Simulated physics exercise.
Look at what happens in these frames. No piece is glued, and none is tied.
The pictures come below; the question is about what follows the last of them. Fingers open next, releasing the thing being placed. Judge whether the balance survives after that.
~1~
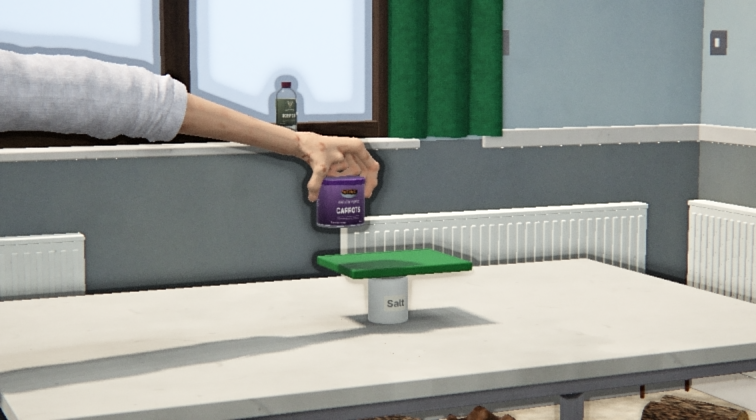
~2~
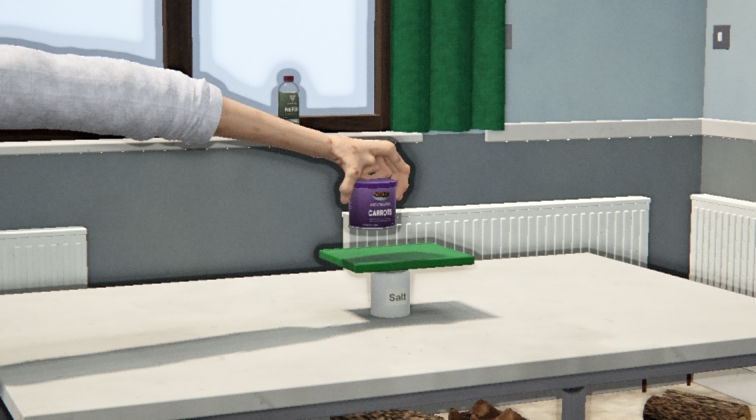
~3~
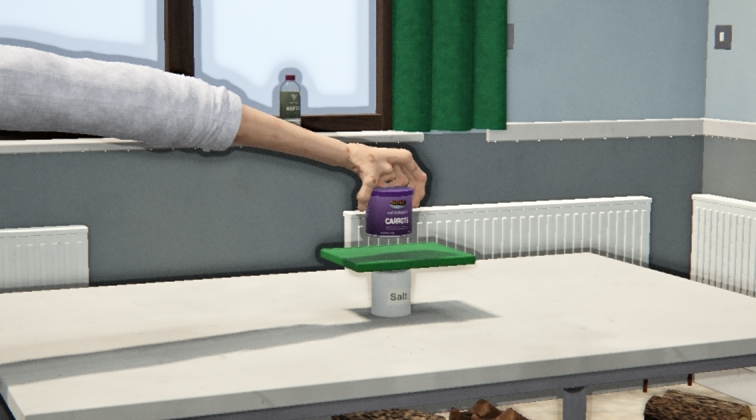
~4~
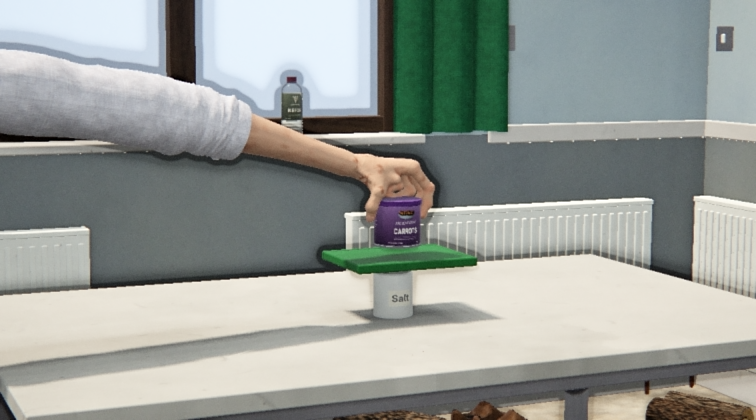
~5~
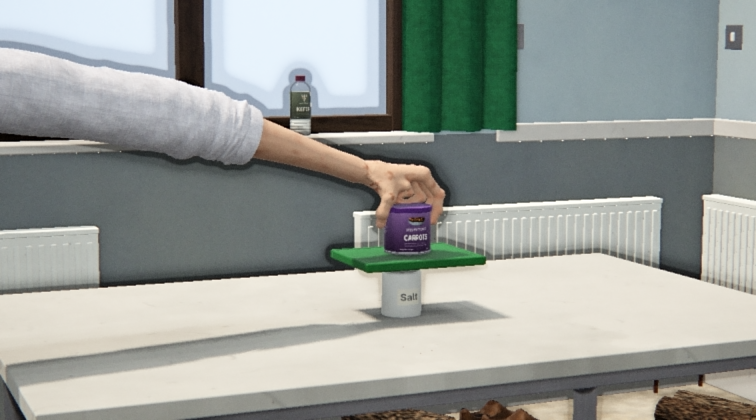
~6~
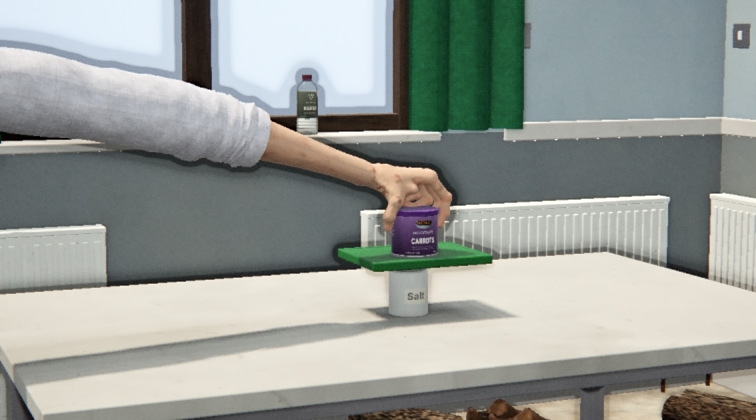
The balance survives.
Then, 0.20 s on from there, no change.
Then, 0.50 s on from there, purple tin resting near (414, 232).
In the end, all 3 unmoved. At the end, from the last picture's camera, purple tin near (414, 232). The stack keeps its balance.
